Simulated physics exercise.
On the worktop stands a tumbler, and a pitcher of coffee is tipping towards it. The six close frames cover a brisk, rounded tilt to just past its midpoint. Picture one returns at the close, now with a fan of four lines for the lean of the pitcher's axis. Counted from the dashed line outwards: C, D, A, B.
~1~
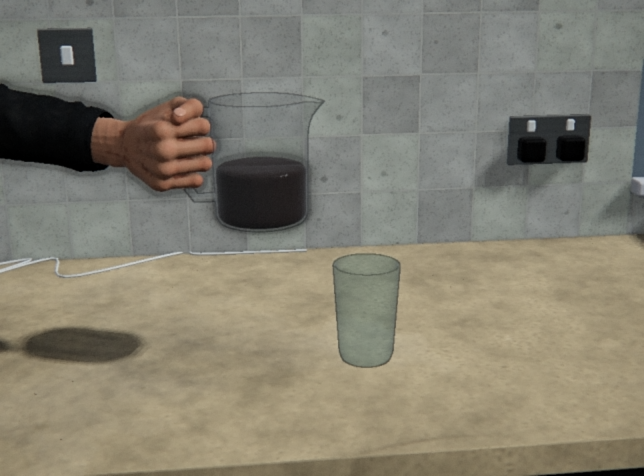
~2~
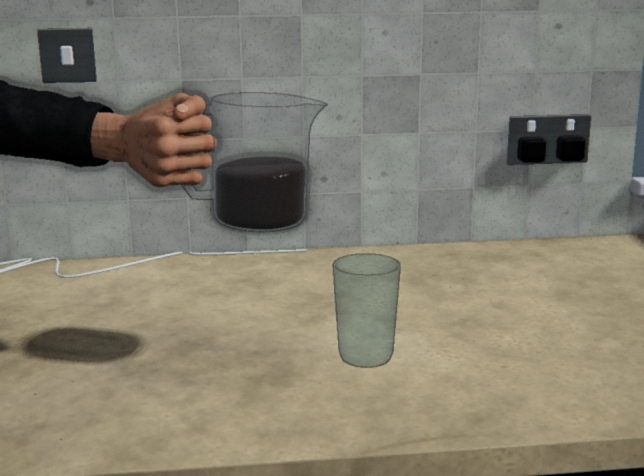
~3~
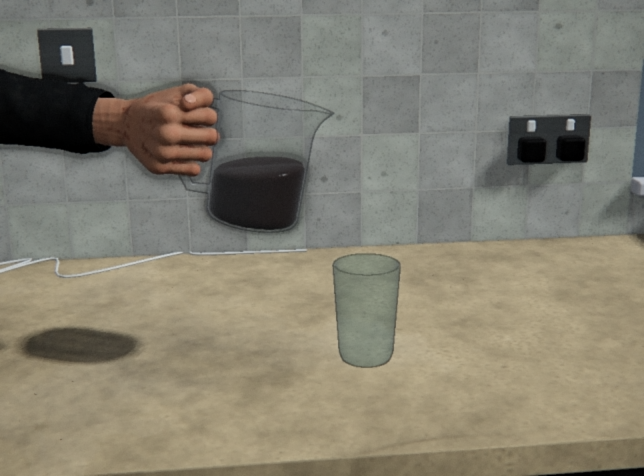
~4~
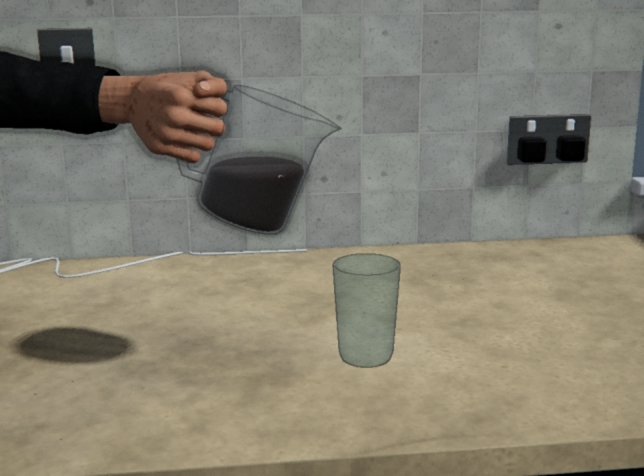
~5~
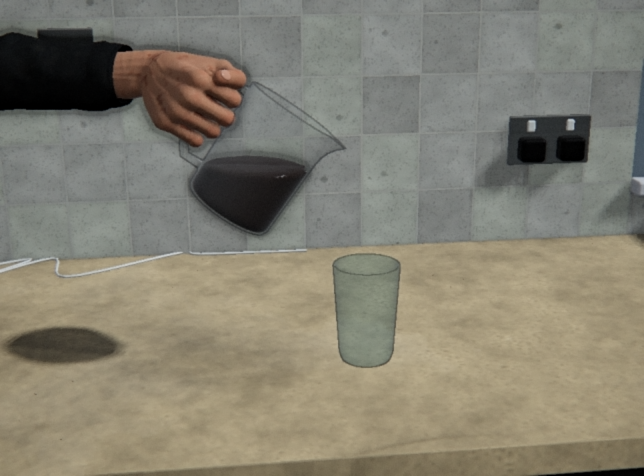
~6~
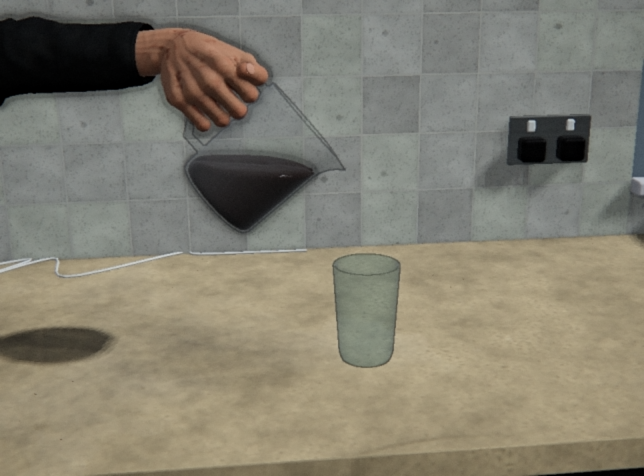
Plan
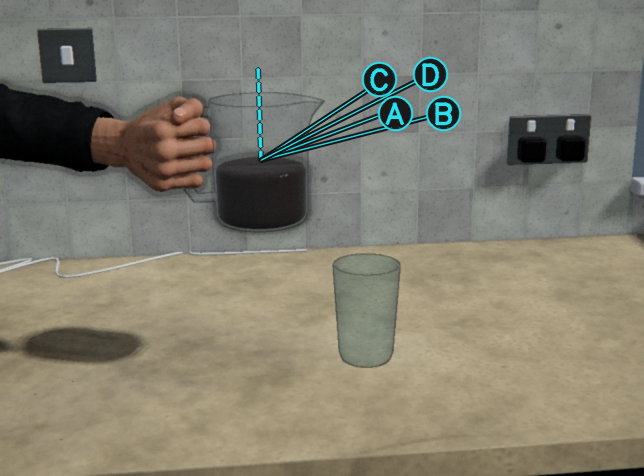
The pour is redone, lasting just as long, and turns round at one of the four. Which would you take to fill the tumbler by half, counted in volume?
The answer is tilt B.
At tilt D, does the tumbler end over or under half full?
Under half.
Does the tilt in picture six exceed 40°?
Yes.
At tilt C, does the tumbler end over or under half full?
Under.
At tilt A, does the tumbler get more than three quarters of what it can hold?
No.
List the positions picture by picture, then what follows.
In the first picture, upright, lip at (323, 101); rim of the tumbler round (367, 263); nothing has left yet.
In the second picture, tipped about 3°, lip at (326, 103); nothing has left yet.
In the third picture, tipped about 10°, lip at (332, 112); nothing has left yet.
In the fourth picture, tipped about 21°, lip at (340, 127); nothing has left yet.
In the fifth picture, tipped about 35°, lip at (345, 147); nothing has left yet.
In the sixth picture, tipped about 50°, lip at (345, 168); nothing has left yet.
On the marked copy, A at (377, 116); B at (426, 117); C at (366, 91); D at (415, 81).
With A, the tumbler ends with about 34 % of what it can hold; 3 % of the coffee is spilt.
With B, the tumbler ends with about 49 % of what it can hold; 5 % of the coffee is spilt.
With C, the tumbler ends with about 8 % of what it can hold.
With D, the tumbler ends with about 18 % of what it can hold; 3 % of the coffee is spilt.
